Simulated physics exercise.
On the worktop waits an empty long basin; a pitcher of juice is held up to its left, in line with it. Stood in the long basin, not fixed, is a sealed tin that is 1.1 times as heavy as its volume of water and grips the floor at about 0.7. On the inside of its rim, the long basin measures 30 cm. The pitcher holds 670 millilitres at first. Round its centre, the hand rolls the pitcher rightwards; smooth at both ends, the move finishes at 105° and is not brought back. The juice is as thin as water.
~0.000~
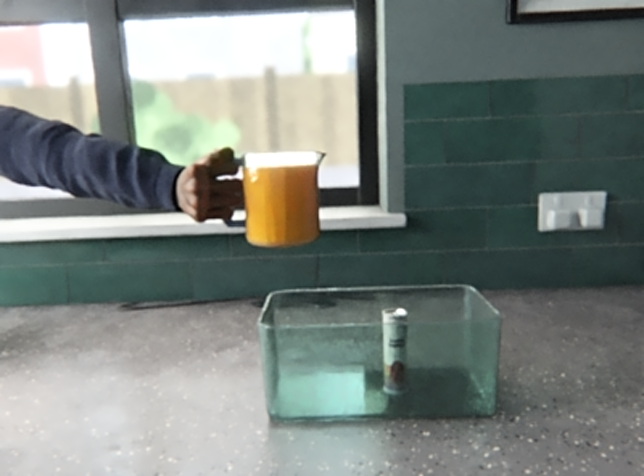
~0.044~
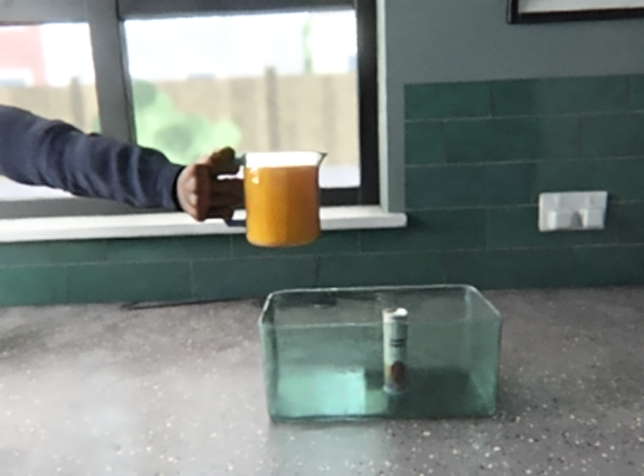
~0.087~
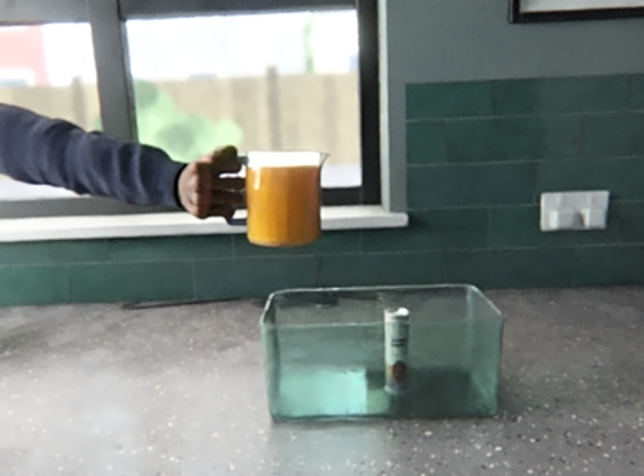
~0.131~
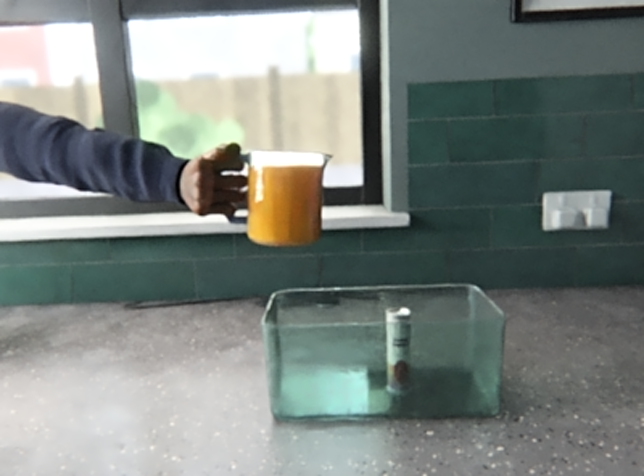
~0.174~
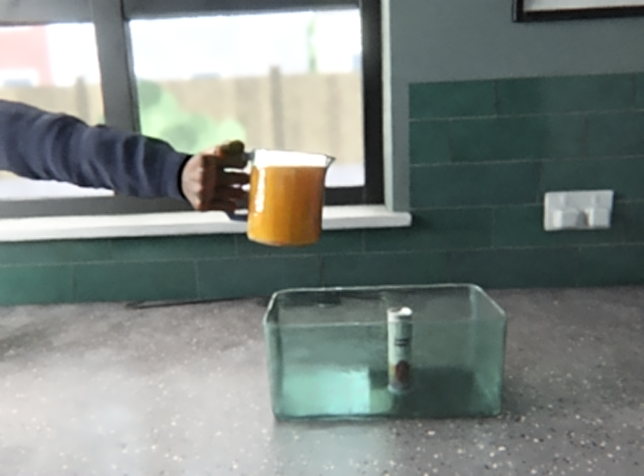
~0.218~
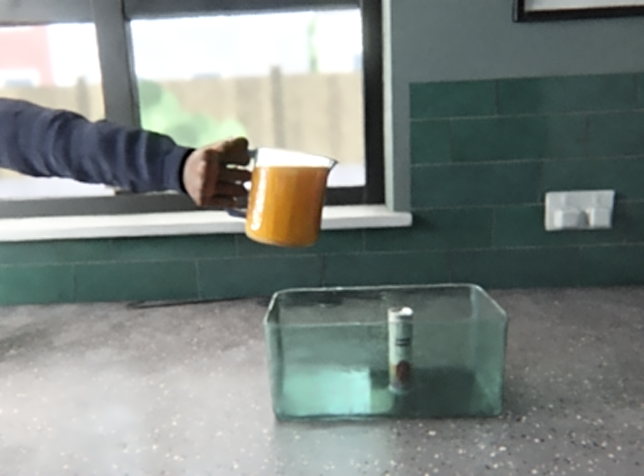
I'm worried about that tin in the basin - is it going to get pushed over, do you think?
Tipped over.
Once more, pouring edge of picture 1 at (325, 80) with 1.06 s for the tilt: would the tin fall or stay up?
Result: Tin upright.
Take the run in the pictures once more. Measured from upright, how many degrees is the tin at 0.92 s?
I'd put it at close to 0 degrees off upright.
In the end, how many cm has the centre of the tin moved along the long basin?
Roughly 6.5 cm.
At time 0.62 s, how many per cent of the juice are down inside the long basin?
Some 3 per cent.
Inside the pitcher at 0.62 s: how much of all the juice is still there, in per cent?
Close to 82 percent of the liquid remains at that time.
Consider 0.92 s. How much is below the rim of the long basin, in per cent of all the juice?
About 46 %.
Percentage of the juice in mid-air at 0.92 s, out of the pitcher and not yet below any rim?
Close to 24 in every hundred parts.
By 0.62 s the tilt is 66° and 82 per cent is still to pour; the tin stands where it began.
By 0.92 s the tilt is 100° and 29 per cent is still to pour; the tin stands where it began.
By 1.22 s the tilt is 105° and 3 per cent is still to pour; the tin leans 45°.
By 1.56 s the tilt is 105° and 0 per cent is still to pour; the tin lies on its side.
At rest the tin lies on its side.
